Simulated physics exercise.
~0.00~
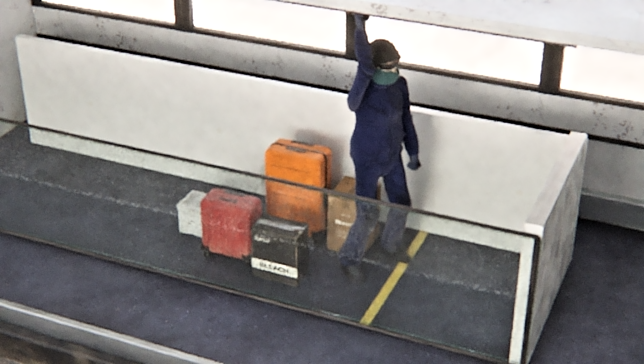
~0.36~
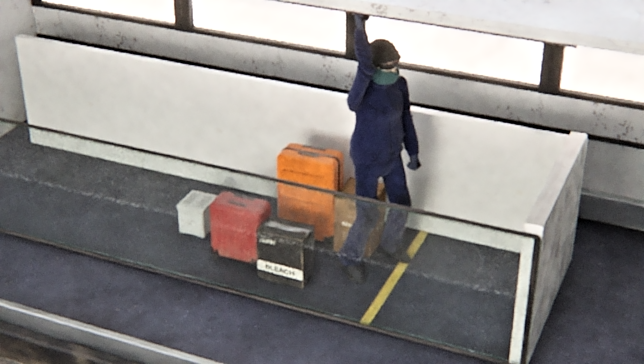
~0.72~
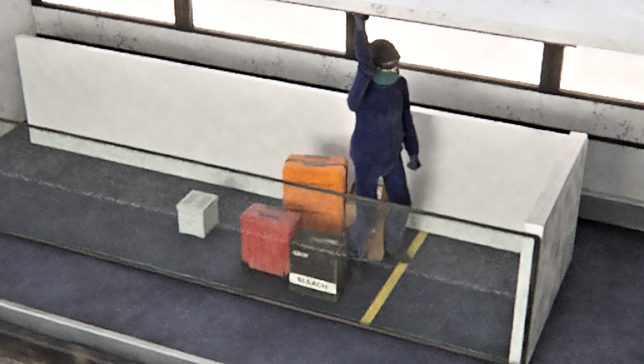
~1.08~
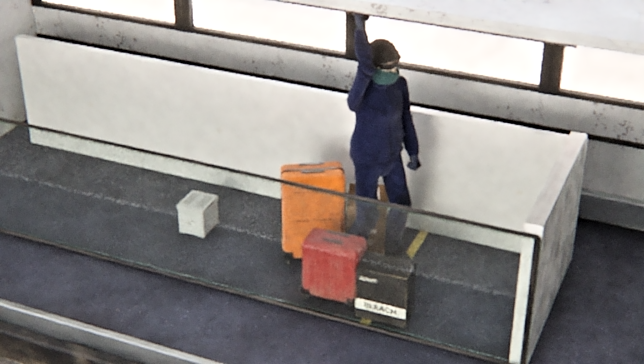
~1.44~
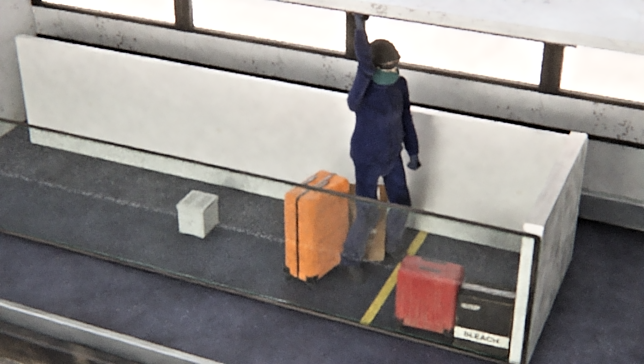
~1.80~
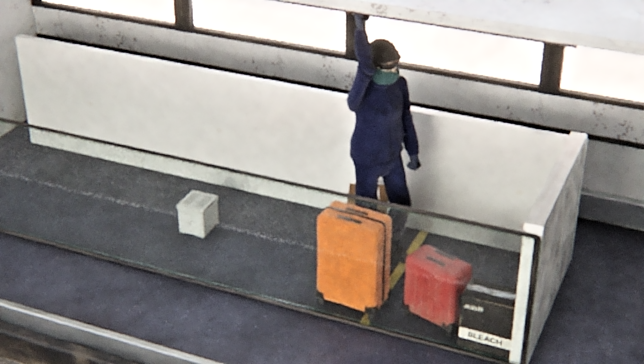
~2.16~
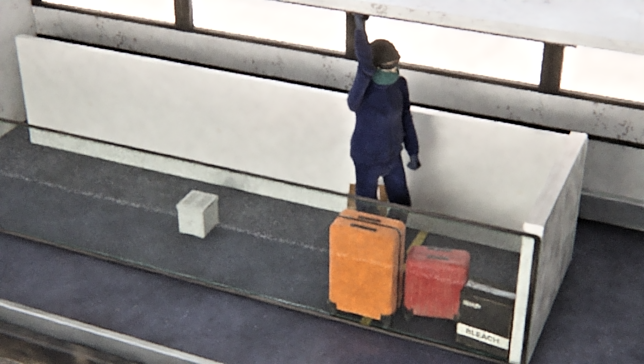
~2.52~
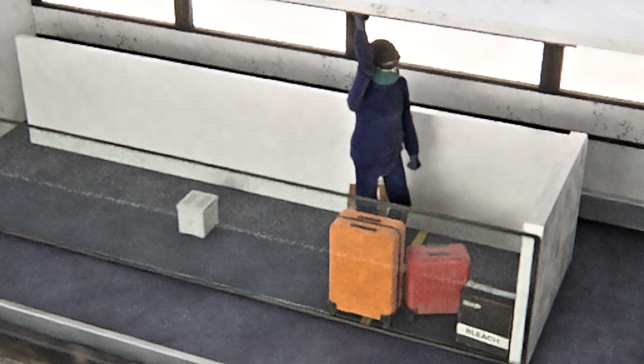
Black carton and red case sliding right across a yellow line, orange case following onto it, beside a standing passenger holding on.
